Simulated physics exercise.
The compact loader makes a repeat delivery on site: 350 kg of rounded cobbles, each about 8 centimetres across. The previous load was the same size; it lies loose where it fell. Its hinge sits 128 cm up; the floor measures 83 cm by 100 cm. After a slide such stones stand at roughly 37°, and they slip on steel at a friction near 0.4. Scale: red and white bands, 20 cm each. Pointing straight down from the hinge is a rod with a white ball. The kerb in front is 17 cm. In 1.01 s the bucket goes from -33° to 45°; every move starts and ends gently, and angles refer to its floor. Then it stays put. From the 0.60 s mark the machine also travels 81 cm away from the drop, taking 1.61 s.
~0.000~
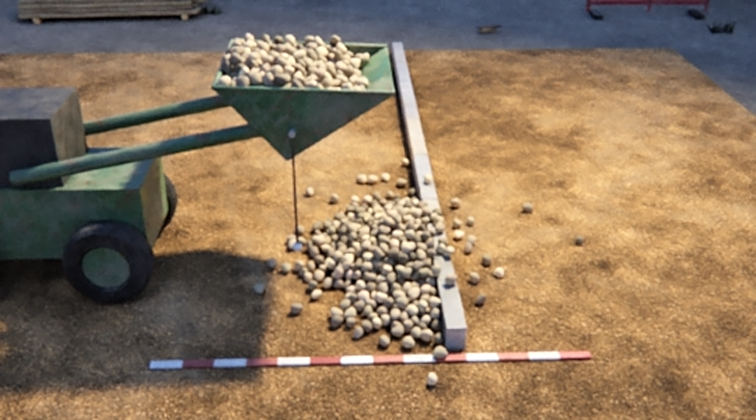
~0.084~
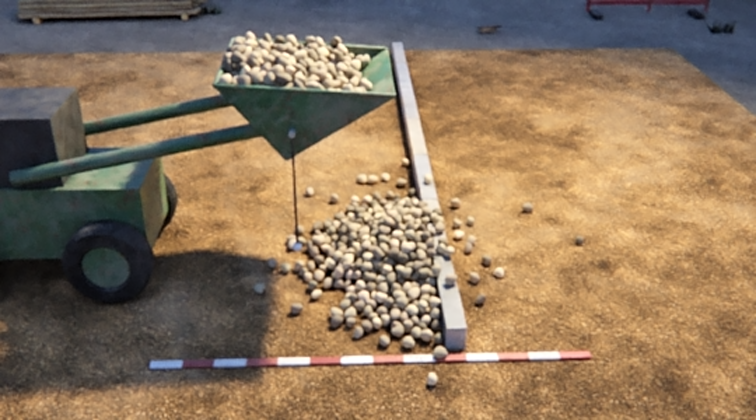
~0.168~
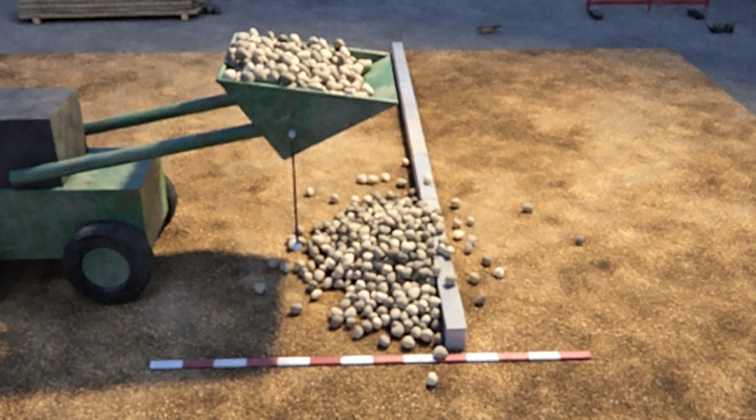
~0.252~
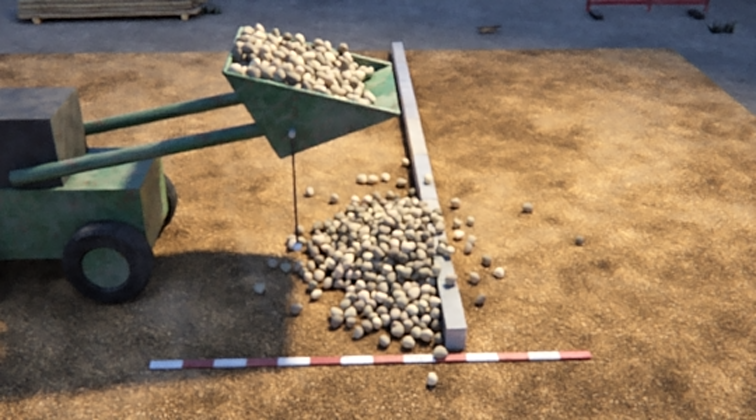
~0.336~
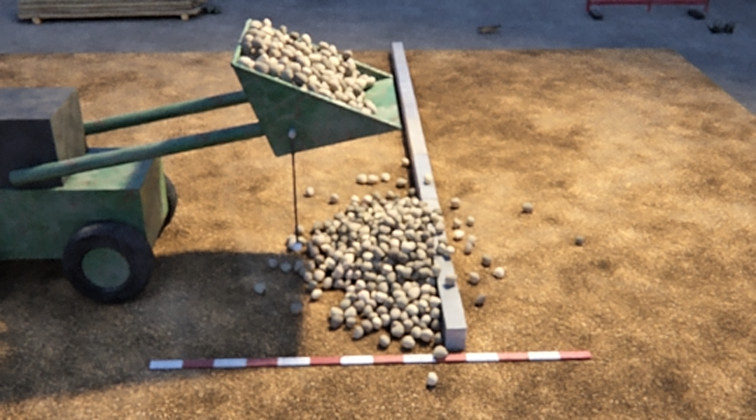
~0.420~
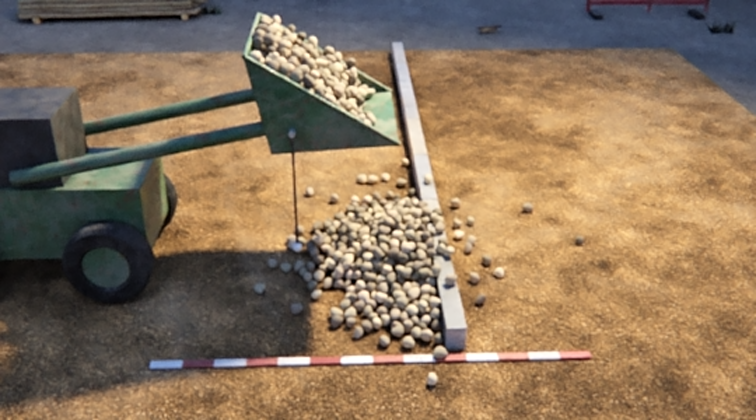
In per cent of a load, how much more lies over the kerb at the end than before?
Some 6 per cent more.
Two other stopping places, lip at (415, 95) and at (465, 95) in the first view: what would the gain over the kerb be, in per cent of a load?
Close to 15 per cent, followed by close to 50 per cent.
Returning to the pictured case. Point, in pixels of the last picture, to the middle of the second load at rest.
(363, 245).
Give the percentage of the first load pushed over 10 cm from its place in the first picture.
About 15 %.
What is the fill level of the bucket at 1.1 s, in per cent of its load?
It still holds about 25 per cent.
After 0.8 s the floor is at 33°; in per cent of one load, 99 in the bucket, 99 on this side of the kerb, 2 over the kerb; the foremost stones are at (495, 235).
After 1.1 s the floor is at 45°; in per cent of one load, 27 in the bucket, 171 on this side of the kerb, 2 over the kerb; the foremost stones are at (495, 235).
After 2.7 s the floor is at 45°; in per cent of one load, 0 in the bucket, 192 on this side of the kerb, 8 over the kerb; the foremost stones are at (589, 254).
After 5.2 s the floor is at 45°; in per cent of one load, 0 in the bucket, 192 on this side of the kerb, 8 over the kerb; the foremost stones are at (589, 254). Net gain over the kerb, 6.
